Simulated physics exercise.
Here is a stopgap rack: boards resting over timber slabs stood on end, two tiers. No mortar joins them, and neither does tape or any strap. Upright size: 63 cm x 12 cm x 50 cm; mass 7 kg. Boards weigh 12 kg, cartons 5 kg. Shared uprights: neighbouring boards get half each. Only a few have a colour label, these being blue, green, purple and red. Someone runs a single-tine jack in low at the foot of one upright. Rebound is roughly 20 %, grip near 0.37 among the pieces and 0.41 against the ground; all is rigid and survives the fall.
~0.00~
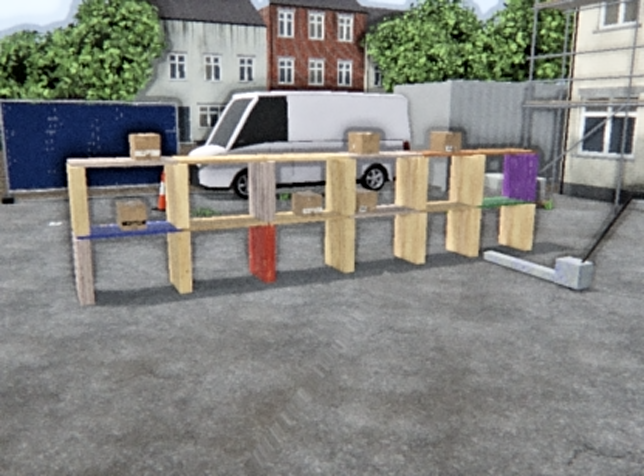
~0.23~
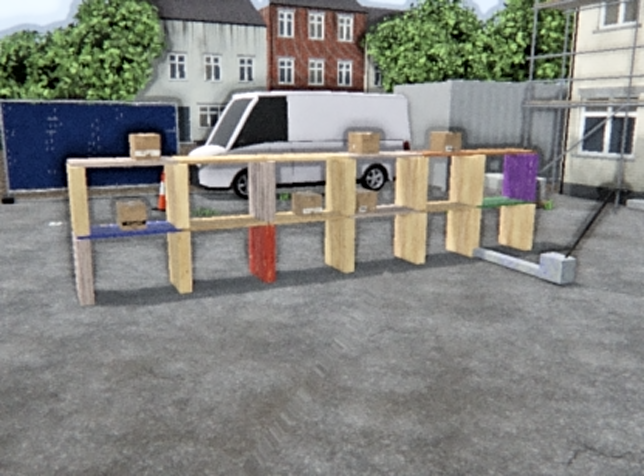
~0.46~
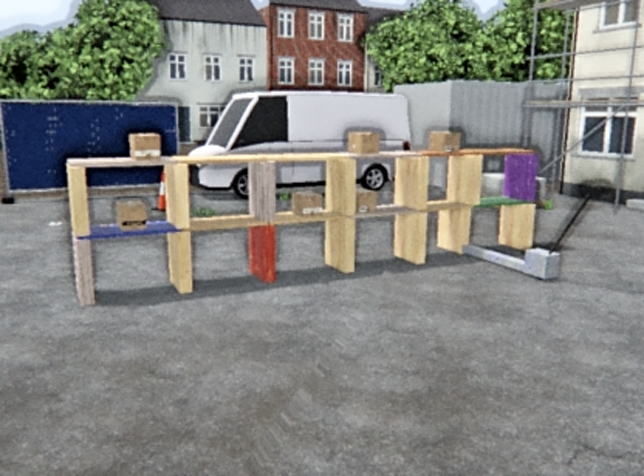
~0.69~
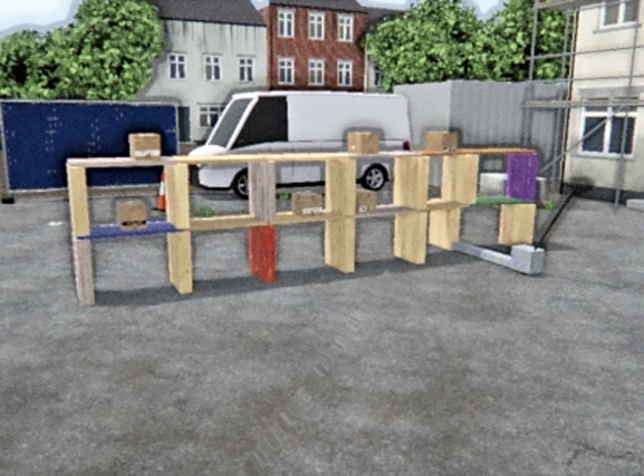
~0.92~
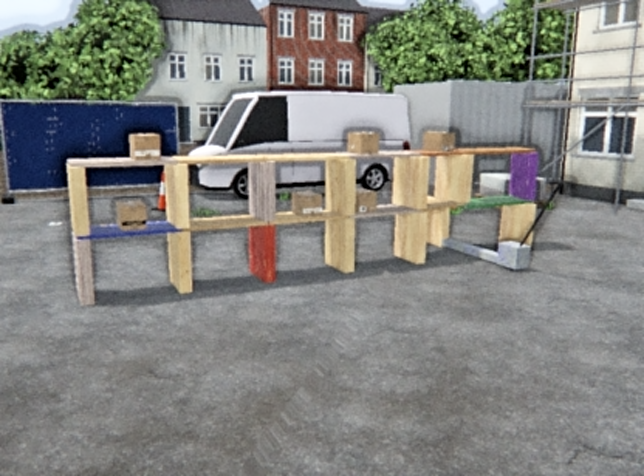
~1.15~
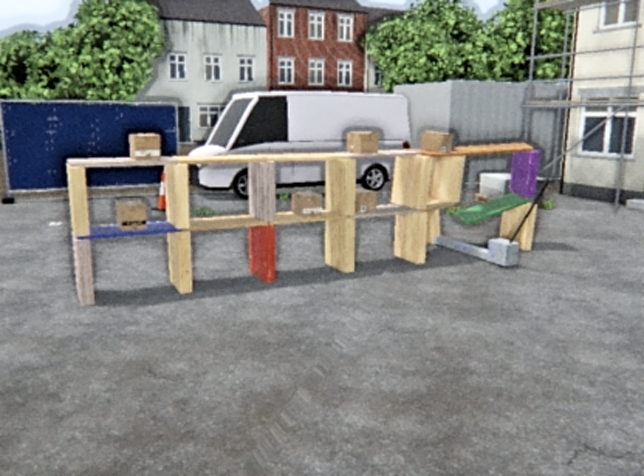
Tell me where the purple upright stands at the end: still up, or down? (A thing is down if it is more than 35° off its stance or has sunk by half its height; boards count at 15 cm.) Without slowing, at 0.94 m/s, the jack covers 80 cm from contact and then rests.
At the end the purple upright is down.
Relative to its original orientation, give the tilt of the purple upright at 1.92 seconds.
Around 60° from its start.
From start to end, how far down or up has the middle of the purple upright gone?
Height change: About 80 cm lower.
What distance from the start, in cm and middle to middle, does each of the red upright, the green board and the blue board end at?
The red one ends 0 cm from where it began, the green one 60 cm, and the blue one 0 cm.
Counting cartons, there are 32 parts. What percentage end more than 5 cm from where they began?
I count 45 % as shifted.
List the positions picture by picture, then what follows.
In the first picture (pixels give the middle of a visible side), jack tip (490, 255) 23 cm short; purple upright (516, 176); green board (494, 201); blue board (131, 234); none has stirred.
Jack tip (478, 252) 19 mm short; purple upright (516, 176), in the second picture.
Jack tip (467, 248) 20 cm in; purple upright (516, 176); green board (492, 200) 37 mm from its place; movement in 7 of them, in the third picture.
Jack tip (456, 245) 41 cm in; purple upright (518, 176) 36 mm from its place; green board (492, 200) 10 cm from its place; movement in 8 of them, in the fourth picture.
Jack tip (446, 242) 63 cm in; purple upright (519, 175) 58 mm from its place; green board (492, 200) 4° from how it stood; movement in 9 of them, in the fifth picture.
Jack tip (438, 239) 80 cm in; purple upright (520, 172) 5° from how it stood; green board (493, 206) 20° from how it stood, 10 cm lower; red upright (257, 250); movement in 12 of them, in the sixth picture.
After 1.92 s, 8 of the 32 pieces down; purple upright 62° from how it stood, 65 cm lower; green board 11° from how it stood, 54 cm lower.
After 2.54 s, 12 of the 32 pieces down; purple upright on its side; green board 10° from how it stood, 54 cm lower.
In the end (4.3 s), 13 of the 32 pieces down; purple upright on its side; green board 11° from how it stood, 54 cm lower; red upright unmoved. From the last view, middles, purple upright near (529, 237), green board near (501, 237).
